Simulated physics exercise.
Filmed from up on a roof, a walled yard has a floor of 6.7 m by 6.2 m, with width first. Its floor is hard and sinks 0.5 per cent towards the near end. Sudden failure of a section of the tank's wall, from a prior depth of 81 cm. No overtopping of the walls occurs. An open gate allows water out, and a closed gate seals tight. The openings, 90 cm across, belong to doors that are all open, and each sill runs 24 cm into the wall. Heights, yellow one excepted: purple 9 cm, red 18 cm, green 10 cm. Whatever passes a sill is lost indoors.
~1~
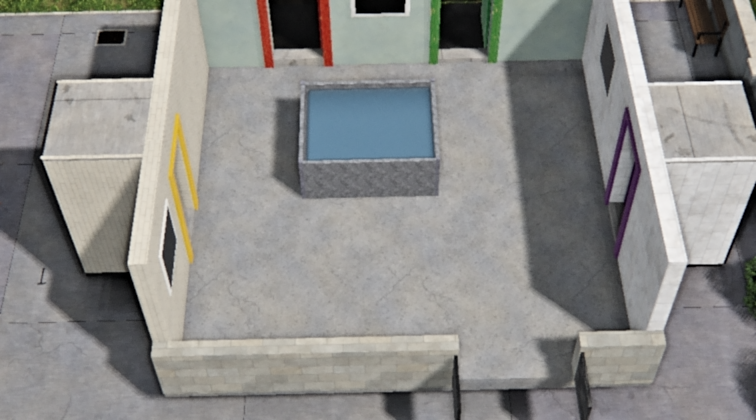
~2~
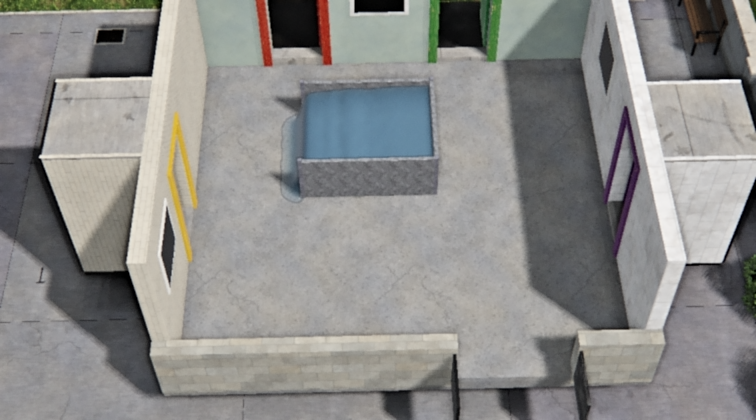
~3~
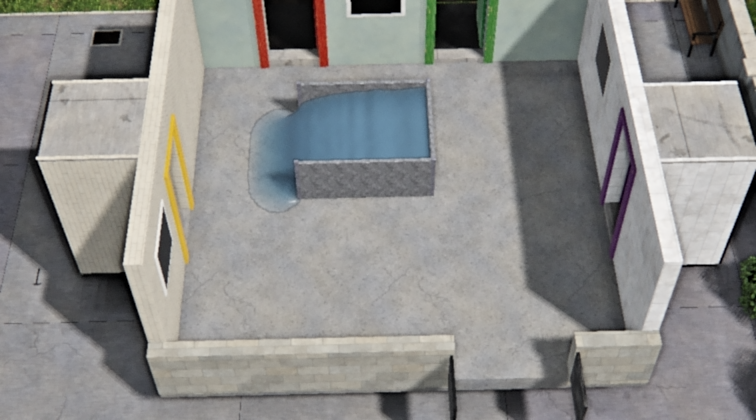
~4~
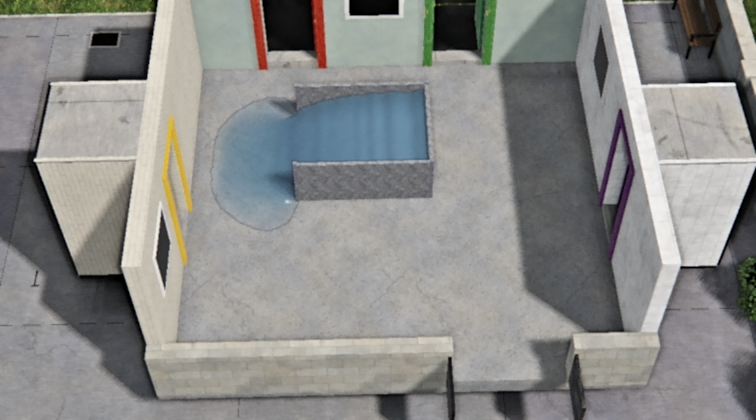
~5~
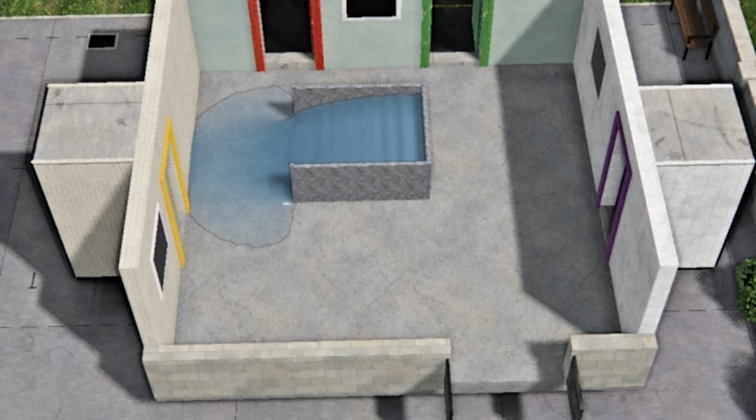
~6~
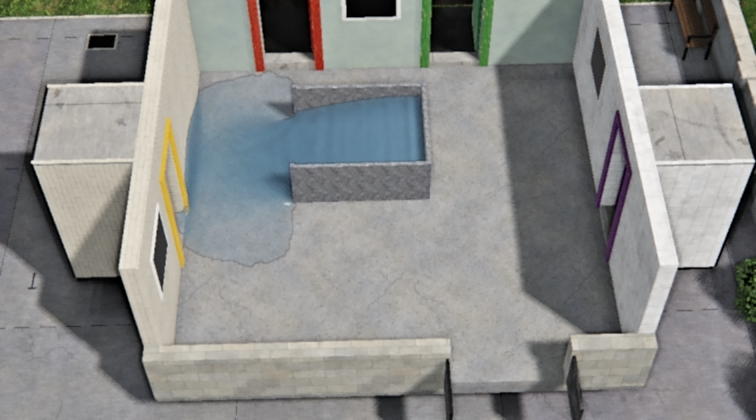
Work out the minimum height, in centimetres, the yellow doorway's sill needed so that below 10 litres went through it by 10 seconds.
The minimum is roughly 27 cm.
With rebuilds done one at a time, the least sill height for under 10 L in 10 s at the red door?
Red: 14.0 cm.
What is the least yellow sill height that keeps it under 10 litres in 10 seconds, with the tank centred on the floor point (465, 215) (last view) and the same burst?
Roughly 34 cm is needed.
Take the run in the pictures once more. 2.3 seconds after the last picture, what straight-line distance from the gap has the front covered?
Around 4.4 m out.
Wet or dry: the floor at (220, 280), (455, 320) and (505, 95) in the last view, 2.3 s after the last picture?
First wet through, second bone-dry, third bone-dry.
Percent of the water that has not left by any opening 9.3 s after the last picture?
About 86 per cent.
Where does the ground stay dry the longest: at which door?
That would be the purple door.
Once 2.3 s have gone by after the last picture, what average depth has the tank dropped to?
Around 16 cm deep on average.
Then, 0.7 s after the last picture water covers 20 % of the floor, deepest (53 cm) near (201, 74); 22 cm at the yellow door, 38 litres in over its 6 cm sill.
Then, 2.3 s after the last picture water covers 40 % of the floor, deepest (34 cm) near (200, 82); 15 cm at the yellow door, 156 litres in over its 6 cm sill.
Then, 9.3 s after the last picture water covers 95 % of the floor, deepest (12 cm) near (626, 363); 4 cm at the yellow door, 198 litres in over its 6 cm sill.
At the yellow door as built, the water peaked near 23 cm, 0.9 s after the last picture.
Run again over the same 10 s with other heights there, 27 litres in over 22 cm, 5 litres over 29.5 cm. The limit of 10 litres is kept from about 27 cm up.
